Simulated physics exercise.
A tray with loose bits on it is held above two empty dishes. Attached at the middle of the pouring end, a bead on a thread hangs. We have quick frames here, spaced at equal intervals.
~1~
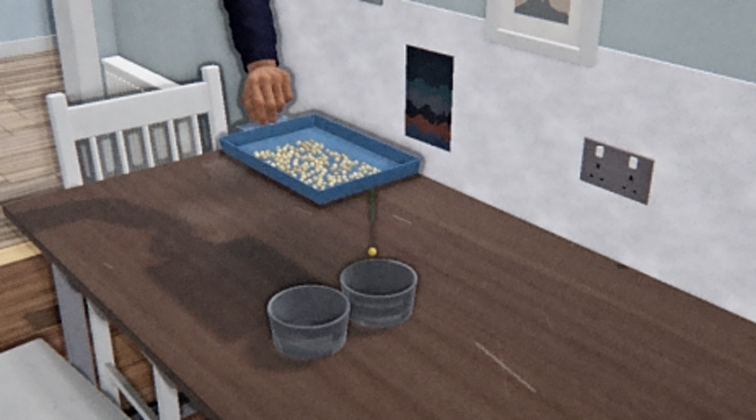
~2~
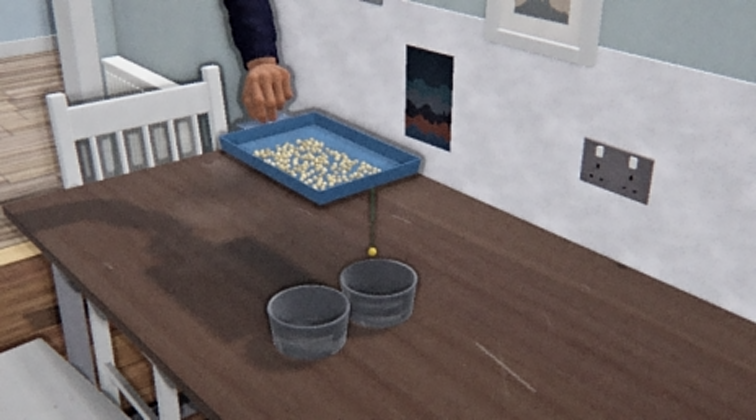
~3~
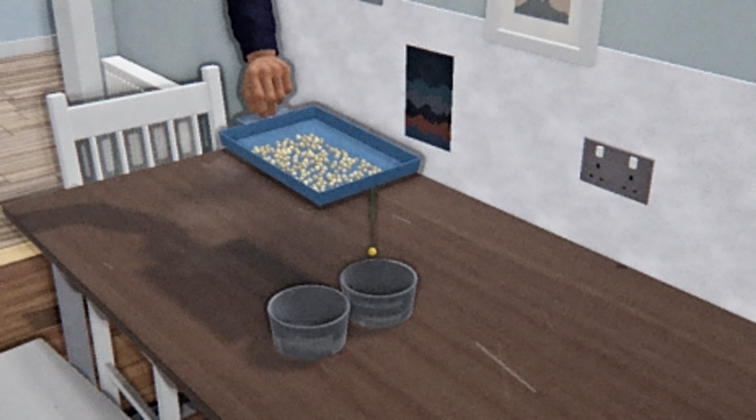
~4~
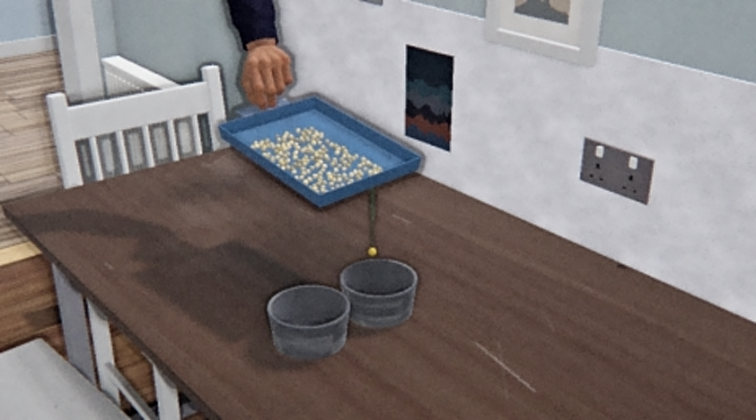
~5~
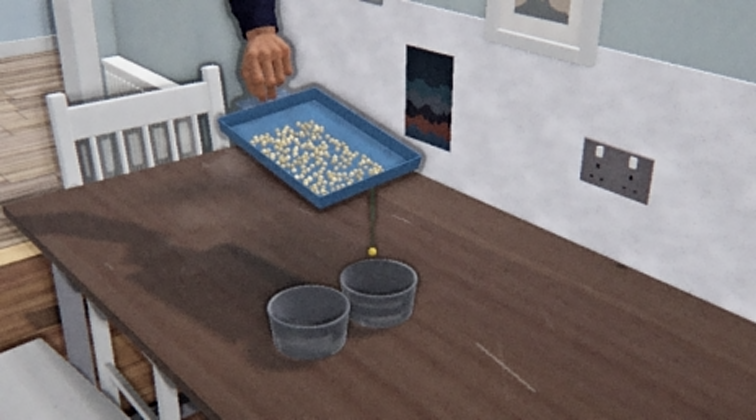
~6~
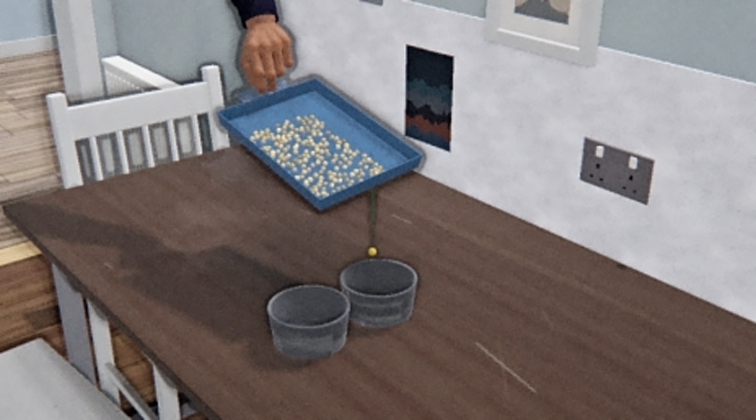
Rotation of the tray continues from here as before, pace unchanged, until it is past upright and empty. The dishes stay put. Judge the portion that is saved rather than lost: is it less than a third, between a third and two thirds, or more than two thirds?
Looks to me like the dishes keep less than one part in three.
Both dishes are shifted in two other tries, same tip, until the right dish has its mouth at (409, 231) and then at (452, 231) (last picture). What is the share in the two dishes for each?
Roughly 0% on the first try and 0% on the second.
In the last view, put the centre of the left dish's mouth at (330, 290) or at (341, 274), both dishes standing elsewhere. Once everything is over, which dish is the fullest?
In order: The left-hand one. Then: The left-hand one.
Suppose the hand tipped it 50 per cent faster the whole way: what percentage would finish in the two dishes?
Something like 30 in a hundred.
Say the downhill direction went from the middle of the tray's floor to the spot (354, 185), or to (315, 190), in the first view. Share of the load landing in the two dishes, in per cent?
Near 80 % and, after that, 10 %.
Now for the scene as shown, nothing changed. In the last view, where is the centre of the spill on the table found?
Close to (321, 310).
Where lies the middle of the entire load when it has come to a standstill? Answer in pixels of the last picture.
Roughly at (325, 315), give or take.
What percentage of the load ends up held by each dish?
Left dish 20, right dish 10 %.
Soon, tray tipped steeply; nearly all on the tray; a stray few in the air.
A while on, tray tipped past a quarter turn; about a third on the tray; a small part in the left dish; a small part in the right dish; about a quarter outside both; about a quarter in the air.
Towards the end, tray tipped past a quarter turn; about a quarter in the left dish; a small part in the right dish; most outside both.
Finally, tray tipped past a quarter turn; about a quarter in the left dish; a small part in the right dish; most outside both.
